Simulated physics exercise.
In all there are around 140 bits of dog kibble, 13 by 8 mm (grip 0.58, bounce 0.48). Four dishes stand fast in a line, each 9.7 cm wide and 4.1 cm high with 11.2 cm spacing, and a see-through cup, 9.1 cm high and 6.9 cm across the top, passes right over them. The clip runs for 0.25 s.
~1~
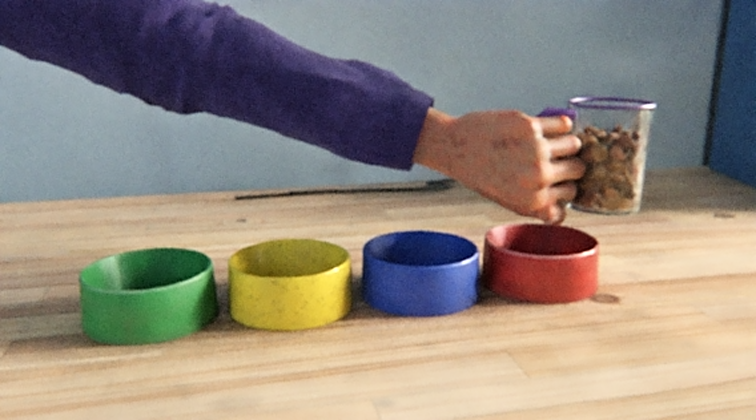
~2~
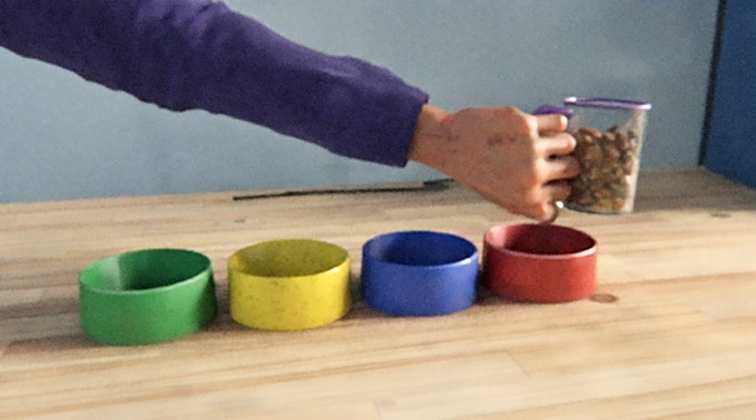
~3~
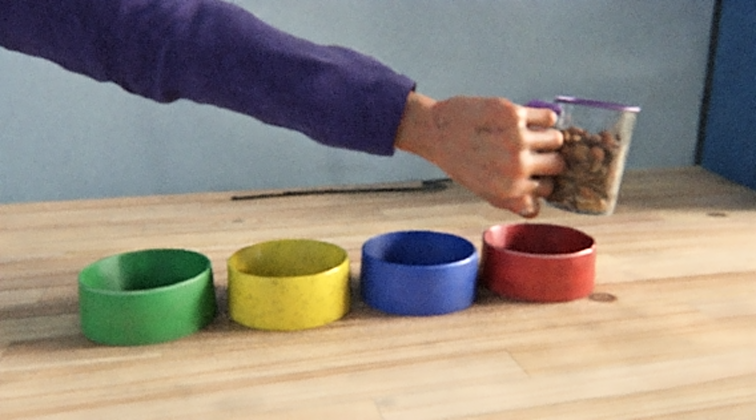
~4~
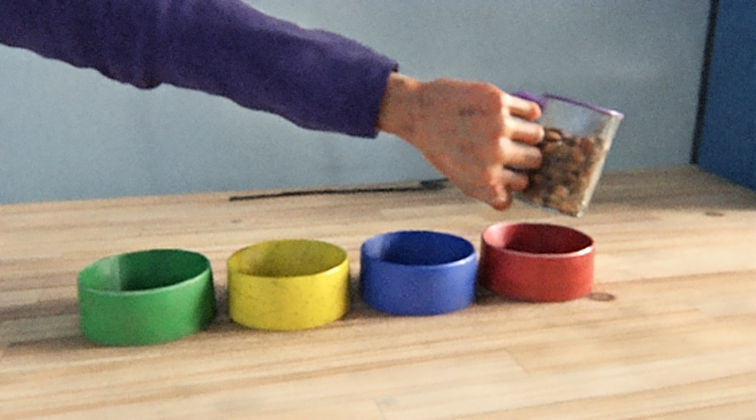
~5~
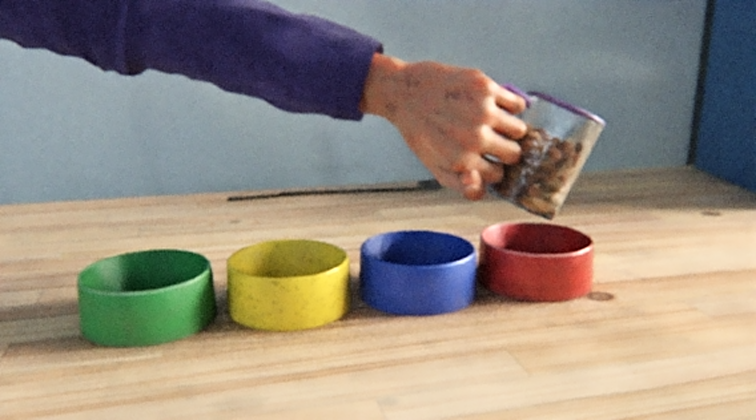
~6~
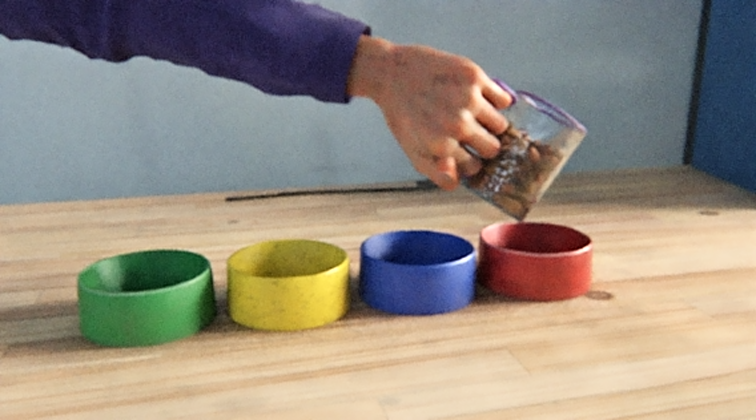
A hand moves a clear cup of brown pieces left above colored dishes, tilting it.
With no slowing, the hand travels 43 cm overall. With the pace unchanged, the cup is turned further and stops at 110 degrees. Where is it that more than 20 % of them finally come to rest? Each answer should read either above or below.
Red - below, blue - below, green - above, yellow - above, counter - below.
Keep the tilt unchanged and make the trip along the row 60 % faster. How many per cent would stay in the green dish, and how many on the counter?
Result - green dish: 90; counter: 0.
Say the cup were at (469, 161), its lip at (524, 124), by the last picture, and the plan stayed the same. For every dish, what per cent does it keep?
You'd end up with red at 0, blue at 0, green at 90 and yellow at 0.
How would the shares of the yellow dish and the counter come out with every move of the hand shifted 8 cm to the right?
Shares - yellow 70 / counter 10.
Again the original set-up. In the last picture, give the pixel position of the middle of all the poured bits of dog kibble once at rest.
At about (183, 302).
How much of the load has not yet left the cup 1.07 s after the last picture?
My guess is near 40 per cent.
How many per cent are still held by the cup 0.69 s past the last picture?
Reading: Approx. 65 %.
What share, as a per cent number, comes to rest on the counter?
Estimate: Close to 10 %.
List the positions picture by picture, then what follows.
The first picture shows cup at (606, 155), tilt 0 degrees, lip at (647, 102), moved 0.0 cm; middle of the pieces at (599, 175); red dish at (541, 239); blue dish at (421, 248); yellow dish at (290, 258); green dish at (148, 269).
The second picture shows cup at (600, 155), tilt 2 degrees, lip at (642, 104), moved 0.4 cm; middle of the pieces at (606, 166).
The third picture shows cup at (586, 156), tilt 7 degrees, lip at (631, 108), moved 1.7 cm; middle of the pieces at (591, 167).
The fourth picture shows cup at (564, 157), tilt 16 degrees, lip at (614, 116), moved 3.6 cm; middle of the pieces at (568, 169).
The fifth picture shows cup at (542, 158), tilt 25 degrees, lip at (597, 125), moved 5.7 cm; middle of the pieces at (544, 171).
The sixth picture shows cup at (520, 158), tilt 34 degrees, lip at (578, 135), moved 7.7 cm; middle of the pieces at (520, 172); red dish at (535, 238); blue dish at (417, 247); yellow dish at (288, 258); green dish at (146, 270).
Then, 0.41 s after the last picture, tilt 107 degrees; cup holds 95 %, blue 5 %.
Then, 0.69 s after the last picture, tilt 110 degrees; cup holds 65 %, blue 5 %, yellow 25 %.
Then, 1.07 s after the last picture, tilt 110 degrees; cup holds 40 %, blue 5 %, green 20 %, yellow 25 %.
In the end, red 0 %, blue 5 %, green 55 %, yellow 25 %, counter 10 %, cup 5 %.
